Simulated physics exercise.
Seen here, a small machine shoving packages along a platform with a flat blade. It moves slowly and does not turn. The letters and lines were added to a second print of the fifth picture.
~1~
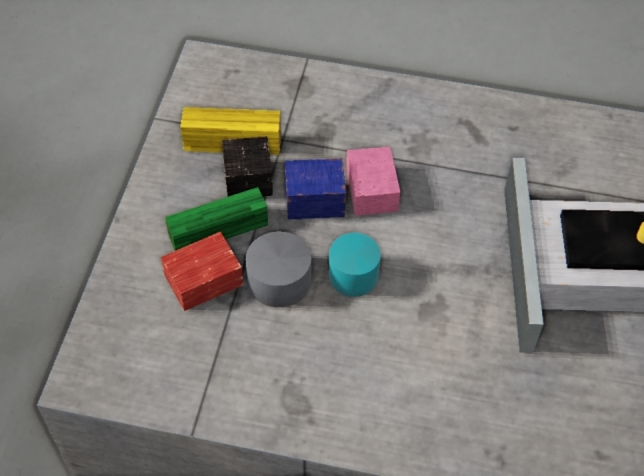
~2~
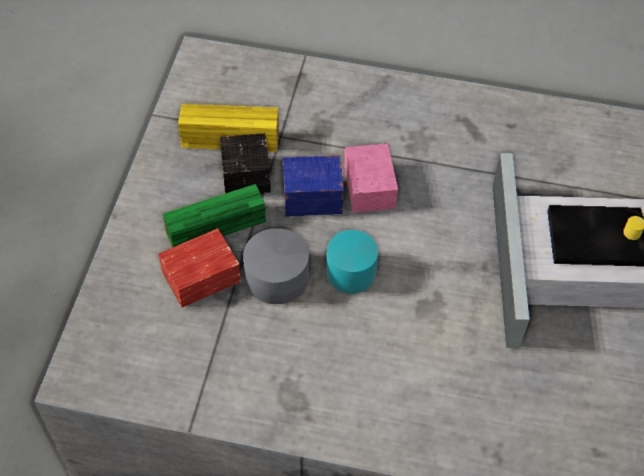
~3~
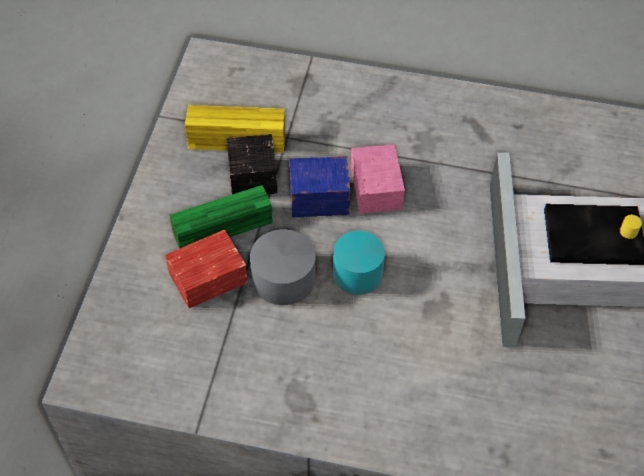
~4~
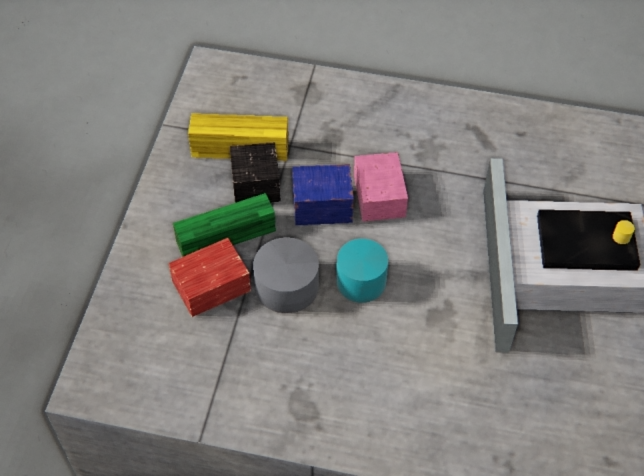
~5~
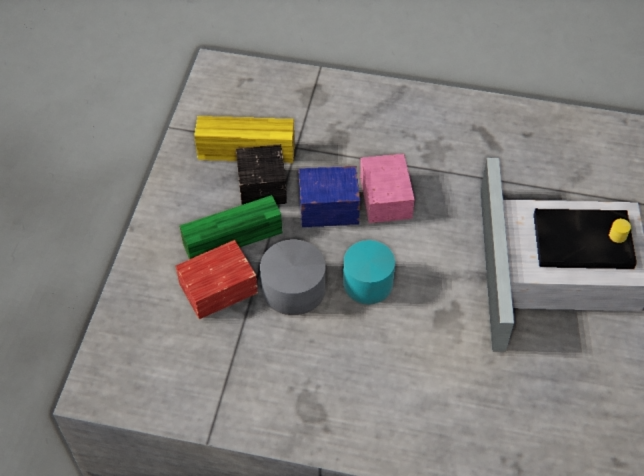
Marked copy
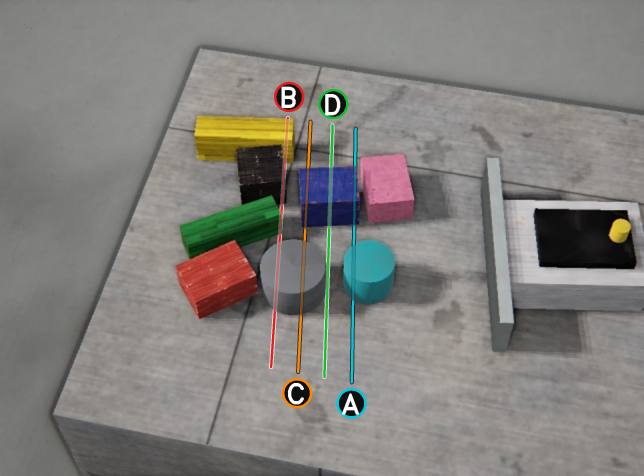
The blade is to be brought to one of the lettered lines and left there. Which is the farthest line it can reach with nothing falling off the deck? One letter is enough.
B is the last safe line.
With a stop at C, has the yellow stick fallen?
No.
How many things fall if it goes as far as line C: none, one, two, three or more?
The count is none.
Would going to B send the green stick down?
No.
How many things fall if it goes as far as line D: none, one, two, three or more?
In all, none.
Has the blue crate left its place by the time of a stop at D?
Yes.
On the marked copy, A at (354, 244); B at (280, 232); C at (305, 236); D at (329, 240).
With B. Early on, robot (495, 223); yellow stick (246, 140); green stick (232, 230).
Further on, robot (415, 210); black crate (213, 168); green stick (198, 232).
At the end, robot (360, 201); black crate (162, 159); yellow stick (198, 129); nothing has fallen.
As for the rest, A is safe but short; C is safe but short; D is safe but short.
